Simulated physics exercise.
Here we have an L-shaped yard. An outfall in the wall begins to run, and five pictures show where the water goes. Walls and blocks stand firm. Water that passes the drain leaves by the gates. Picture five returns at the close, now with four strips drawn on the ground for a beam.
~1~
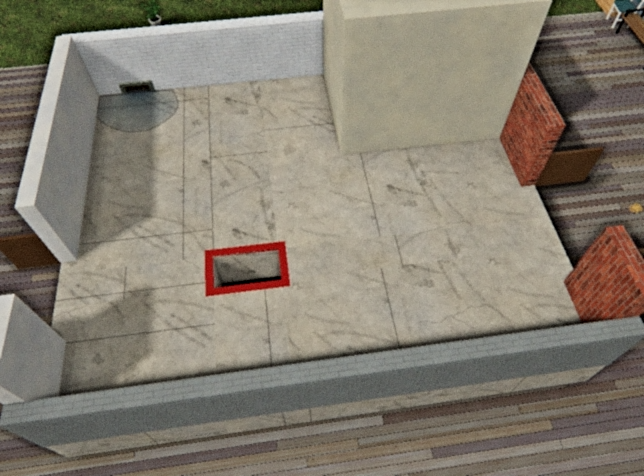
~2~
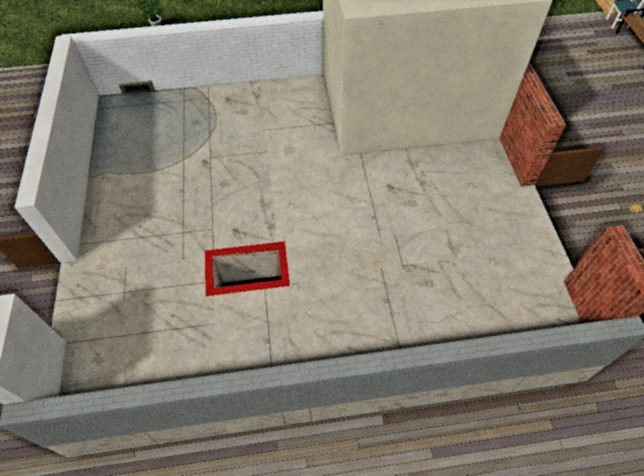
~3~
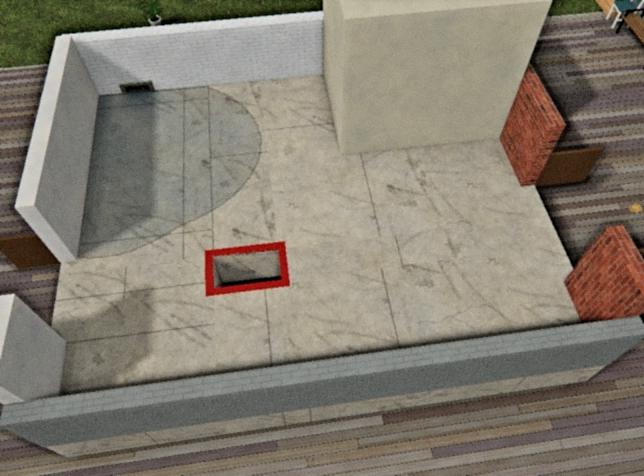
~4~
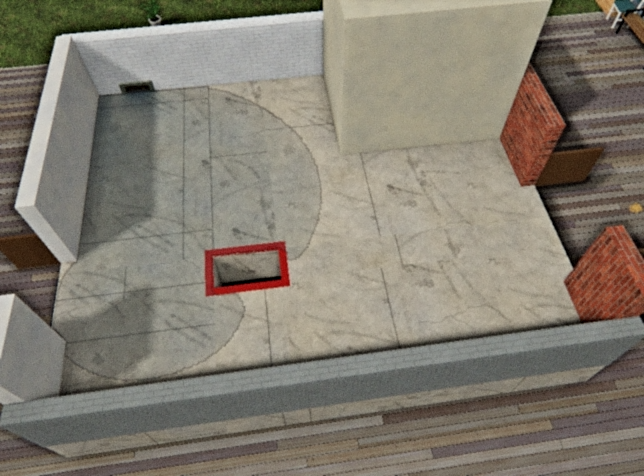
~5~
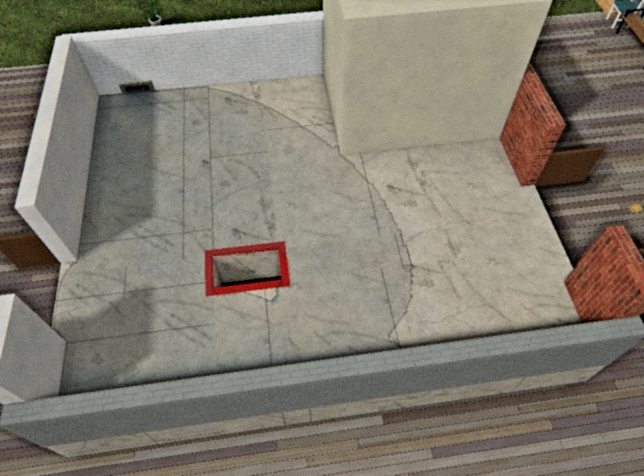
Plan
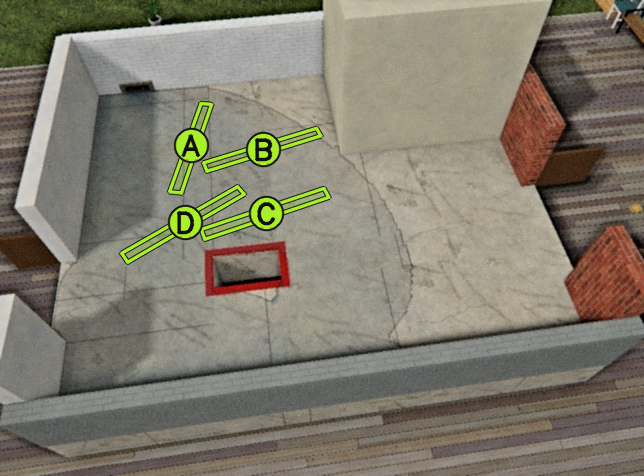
Water spread from the small opening in the back wall across the pale stone floor of the walled yard, reached the red-framed gully and surrounded it, then crept farther toward the right and front.
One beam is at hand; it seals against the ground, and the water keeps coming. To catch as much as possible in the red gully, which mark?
Spot B.
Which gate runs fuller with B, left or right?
The right one.
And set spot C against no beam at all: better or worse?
It is worse.
On the marked copy, A from (175, 192) to (206, 103); B from (205, 166) to (318, 132); C from (203, 234) to (326, 192); D from (124, 257) to (240, 190).
If A is chosen, about 13 % of the stream goes into the red gully, about 80 % out by the gates.
If B is chosen, about 27 % of the stream goes into the red gully, about 64 % out by the gates.
If C is chosen, about 13 % of the stream goes into the red gully, about 80 % out by the gates.
If D is chosen, about 5 % of the stream goes into the red gully, about 88 % out by the gates.
